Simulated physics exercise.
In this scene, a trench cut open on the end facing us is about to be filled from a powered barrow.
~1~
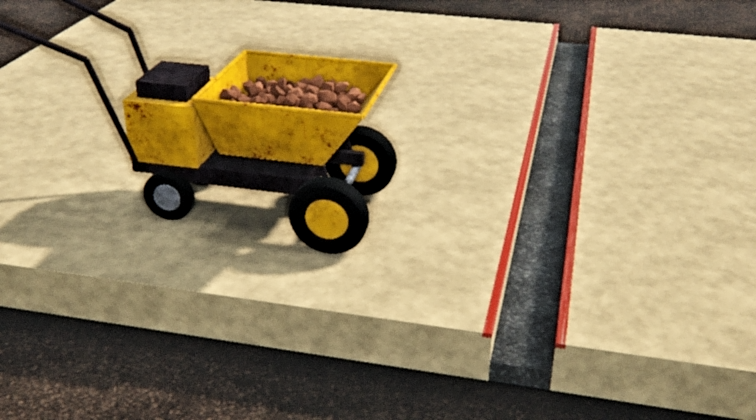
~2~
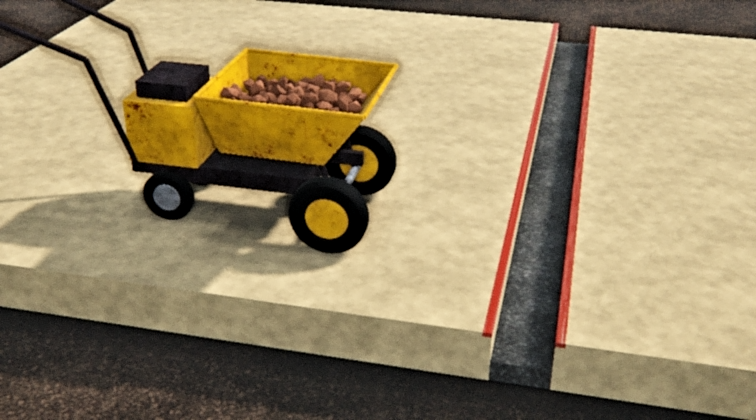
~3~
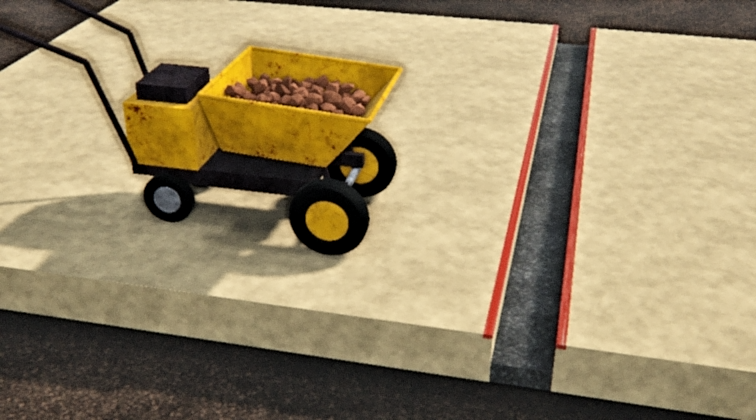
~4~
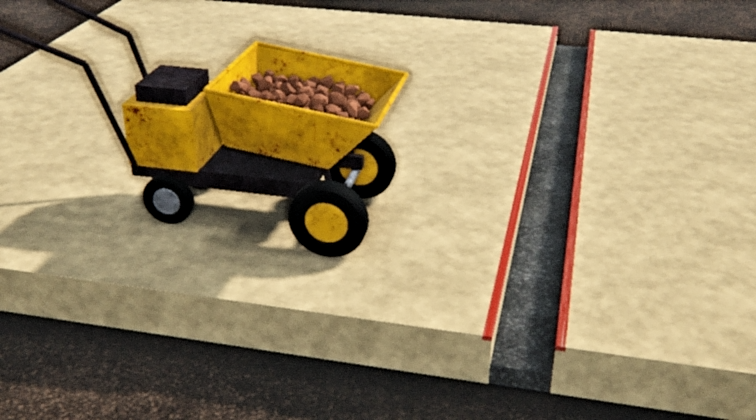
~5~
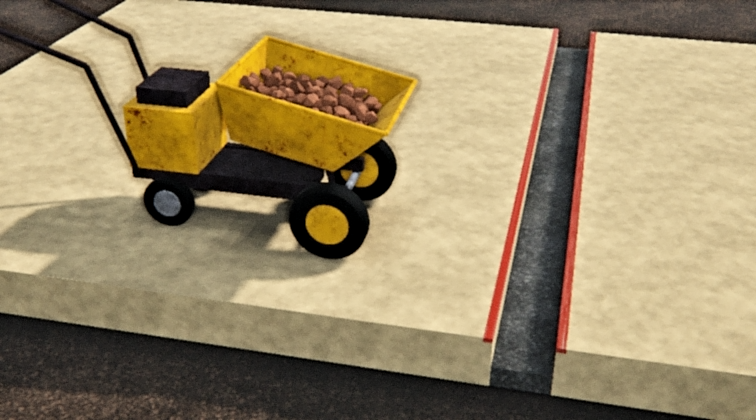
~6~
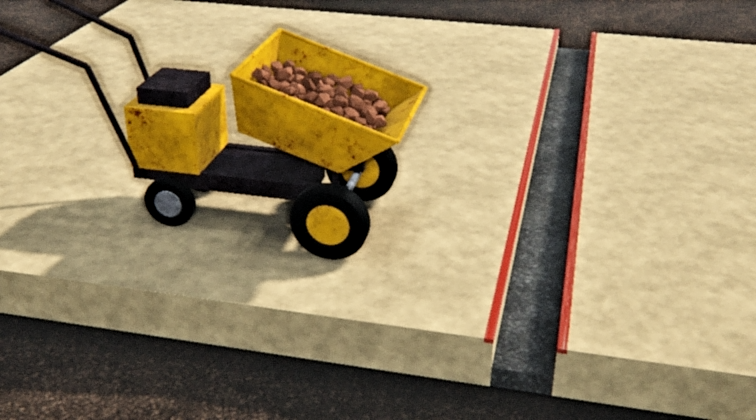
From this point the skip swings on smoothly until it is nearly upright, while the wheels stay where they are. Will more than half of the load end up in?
No.
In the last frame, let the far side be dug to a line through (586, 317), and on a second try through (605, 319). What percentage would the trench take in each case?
I'd expect close to 30 in a hundred and then close to 30 in a hundred.
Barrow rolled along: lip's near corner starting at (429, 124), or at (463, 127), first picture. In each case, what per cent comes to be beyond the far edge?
First try: Some 10 %; second try: 40 %.
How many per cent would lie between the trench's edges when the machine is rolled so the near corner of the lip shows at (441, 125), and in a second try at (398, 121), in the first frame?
You'd see around 70 per cent the first time and around 70 per cent the second.
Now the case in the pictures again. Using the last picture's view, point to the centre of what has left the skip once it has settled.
The centre comes to rest close to (504, 243).
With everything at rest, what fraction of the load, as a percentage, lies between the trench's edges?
I'd put that share at some 30 per cent.
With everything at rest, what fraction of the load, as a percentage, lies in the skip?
I'd say around 35 per cent.
Soon after the last picture, skip tipped steeply; all in the skip.
A little later, skip tipped right over; most in the skip; about a quarter short of the trench; a small part in or heaped over the trench; a stray few falling.
Later still, skip tipped right over; about a third in the skip; about a third short of the trench; about a quarter in or heaped over the trench; a stray few beyond it.
At rest, skip tipped right over; about a third in the skip; about a third short of the trench; about a quarter in or heaped over the trench; a stray few beyond it.
